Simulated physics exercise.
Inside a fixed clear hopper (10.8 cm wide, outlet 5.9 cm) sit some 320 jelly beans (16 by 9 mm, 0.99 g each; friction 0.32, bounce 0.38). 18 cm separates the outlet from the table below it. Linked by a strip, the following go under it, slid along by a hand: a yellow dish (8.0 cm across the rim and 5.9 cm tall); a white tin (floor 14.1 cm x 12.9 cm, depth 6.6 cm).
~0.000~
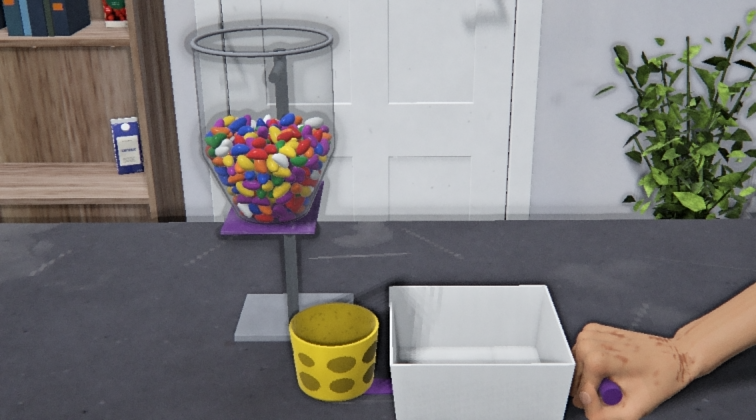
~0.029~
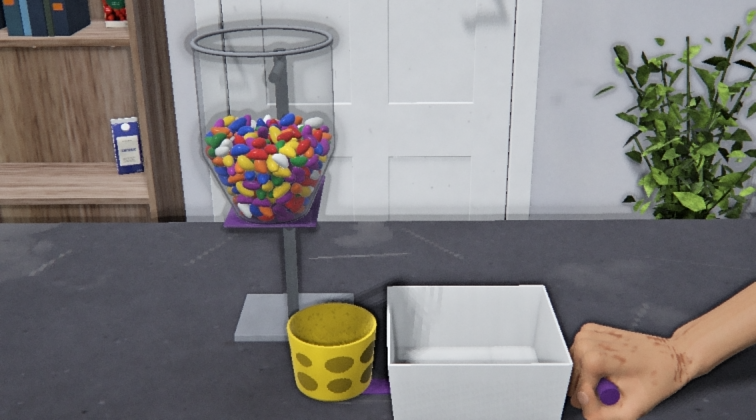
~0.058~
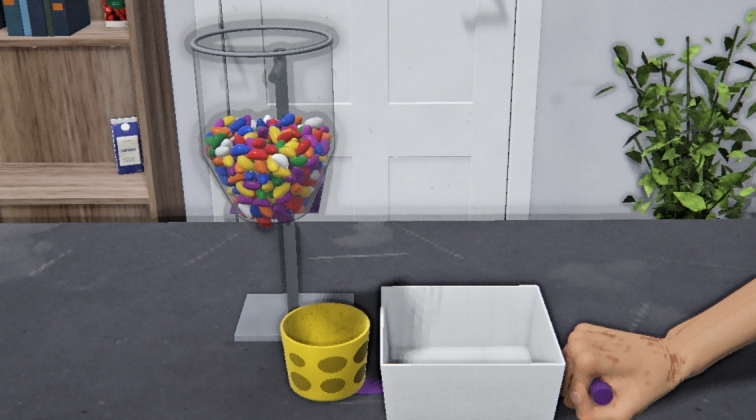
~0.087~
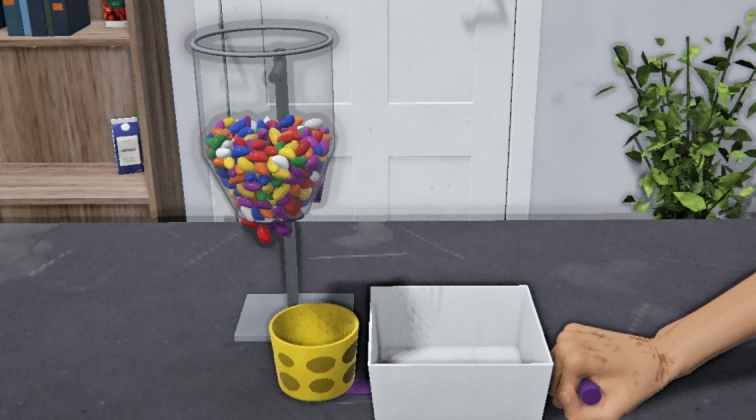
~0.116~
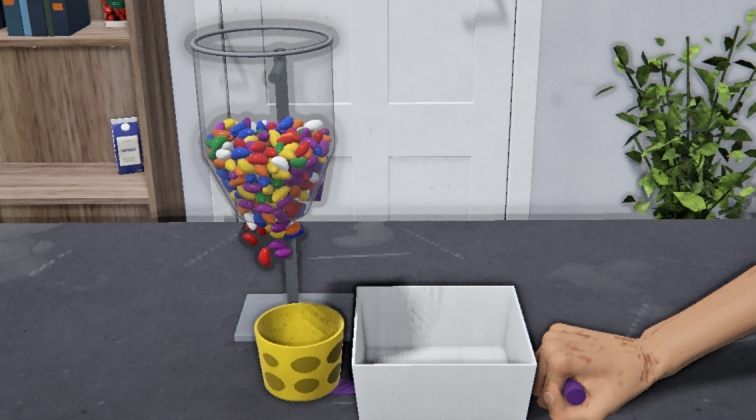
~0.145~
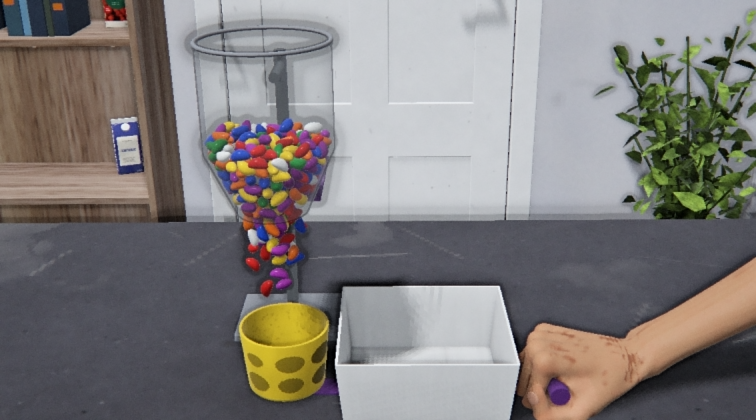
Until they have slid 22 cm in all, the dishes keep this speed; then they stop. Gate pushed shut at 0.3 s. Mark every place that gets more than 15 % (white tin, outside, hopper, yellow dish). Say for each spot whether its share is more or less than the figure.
Compared with the figure: White tin more, outside less, hopper more, yellow dish less.
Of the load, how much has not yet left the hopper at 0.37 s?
Around 55 percent of the load.
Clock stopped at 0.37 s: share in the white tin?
About 25 % so far.
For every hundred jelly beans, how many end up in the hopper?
I'd put it close to 55 per cent.
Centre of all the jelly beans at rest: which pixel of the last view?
Their centre ends up around (252, 202) in the last view.
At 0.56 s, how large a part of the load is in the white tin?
Near 30 per cent so far.
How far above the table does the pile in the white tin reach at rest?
I'd say close to 2.0 cm.
After 0.37 s, white tin 25 %, outside 5 %, hopper 55 %, yellow dish 5 %, in the air 10 %; middle of all pieces on or above the table near (264, 258).
After 0.56 s, white tin 30 %, outside 5 %, hopper 55 %, yellow dish 5 %; middle of all pieces on or above the table near (238, 277).
Then, at 0.74 s, white tin 30 %, outside 10 %, hopper 55 %, yellow dish 5 %; middle of all pieces on or above the table near (235, 277).
After 0.90 s, white tin 30 %, outside 10 %, hopper 55 %, yellow dish 5 %; middle of all pieces on or above the table near (233, 276).
By 2.0 s all is still; white tin 30 %, outside 10 %, hopper 55 %, yellow dish 5 %.
